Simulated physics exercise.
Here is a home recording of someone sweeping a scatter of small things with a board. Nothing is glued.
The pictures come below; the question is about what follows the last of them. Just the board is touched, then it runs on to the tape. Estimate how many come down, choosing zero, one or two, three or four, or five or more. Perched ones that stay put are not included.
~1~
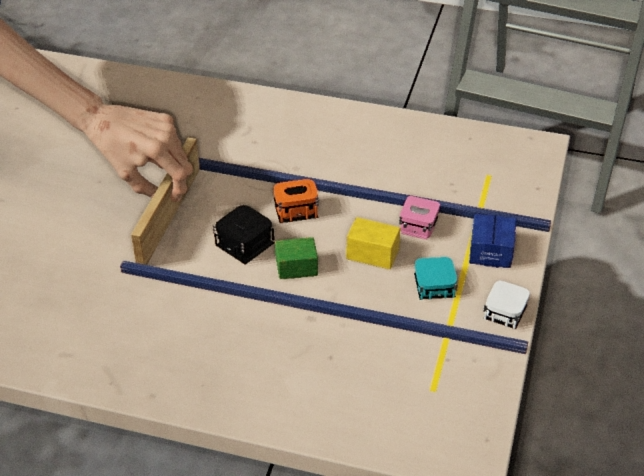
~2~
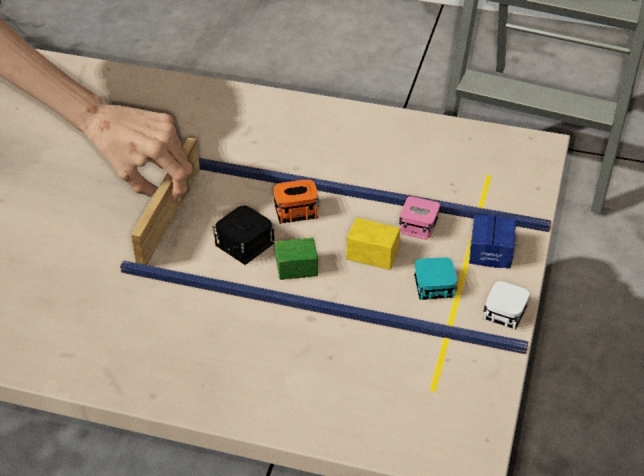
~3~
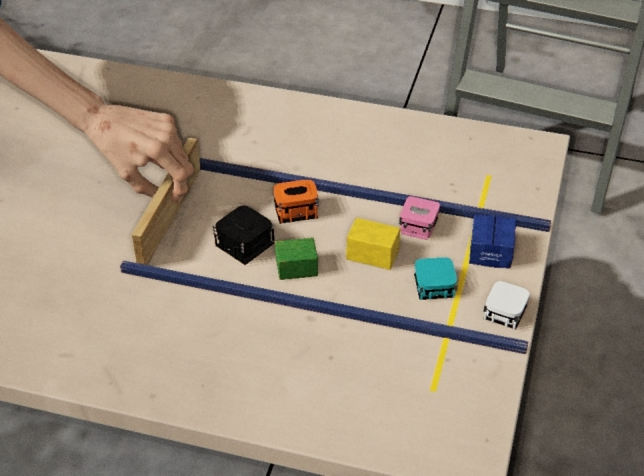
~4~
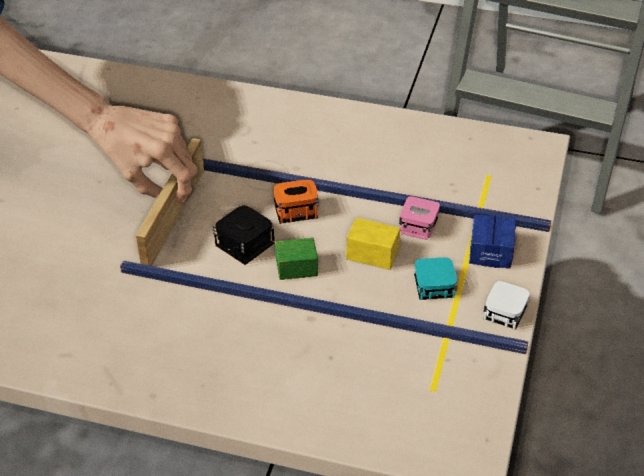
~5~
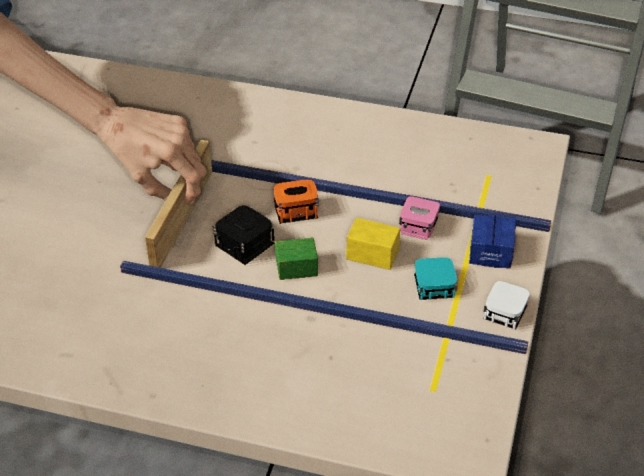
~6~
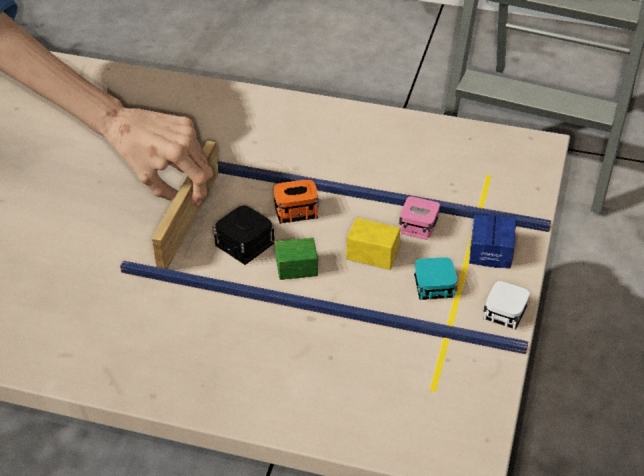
The count that comes down is one or two.
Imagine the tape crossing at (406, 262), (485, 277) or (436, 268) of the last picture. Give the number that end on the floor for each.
Try 1: 0; try 2: 3; try 3: 0.
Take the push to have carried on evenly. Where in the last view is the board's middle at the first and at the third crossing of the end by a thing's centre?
Roughly (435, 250) for the earlier crossing, roughly (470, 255) for the later one.
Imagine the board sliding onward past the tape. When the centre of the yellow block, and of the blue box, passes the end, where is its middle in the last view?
With the yellow block it sits around (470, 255), with the blue box around (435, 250).
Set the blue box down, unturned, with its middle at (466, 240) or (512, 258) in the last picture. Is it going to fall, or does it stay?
First place, it is gone; second place, it is gone.
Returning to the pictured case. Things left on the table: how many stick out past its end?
Overhang count: 2.
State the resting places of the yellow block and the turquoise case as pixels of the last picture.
Yellow block: About (534, 270); turquoise case: About (514, 311).
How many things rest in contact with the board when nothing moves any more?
3 in contact.
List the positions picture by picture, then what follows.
In the first frame, white case (507, 305); blue box (493, 241); turquoise case (435, 279); board (167, 200); tape (464, 273).
In the second frame, blue box (493, 241); board (167, 200).
In the third frame, turquoise case (435, 279); green block (297, 259).
In the fourth frame, white case (507, 305); orange case (296, 201).
In the fifth frame, blue box (493, 241); yellow block (373, 244).
In the sixth frame, white case (507, 305); blue box (493, 241); turquoise case (435, 279); board (188, 204); tape (464, 273).
Soon after, none off yet; white case at rest near (507, 305); blue box at rest near (493, 241); turquoise case at rest near (435, 279).
At rest, the number that fall off is one or two; fallen, blue box and white case.
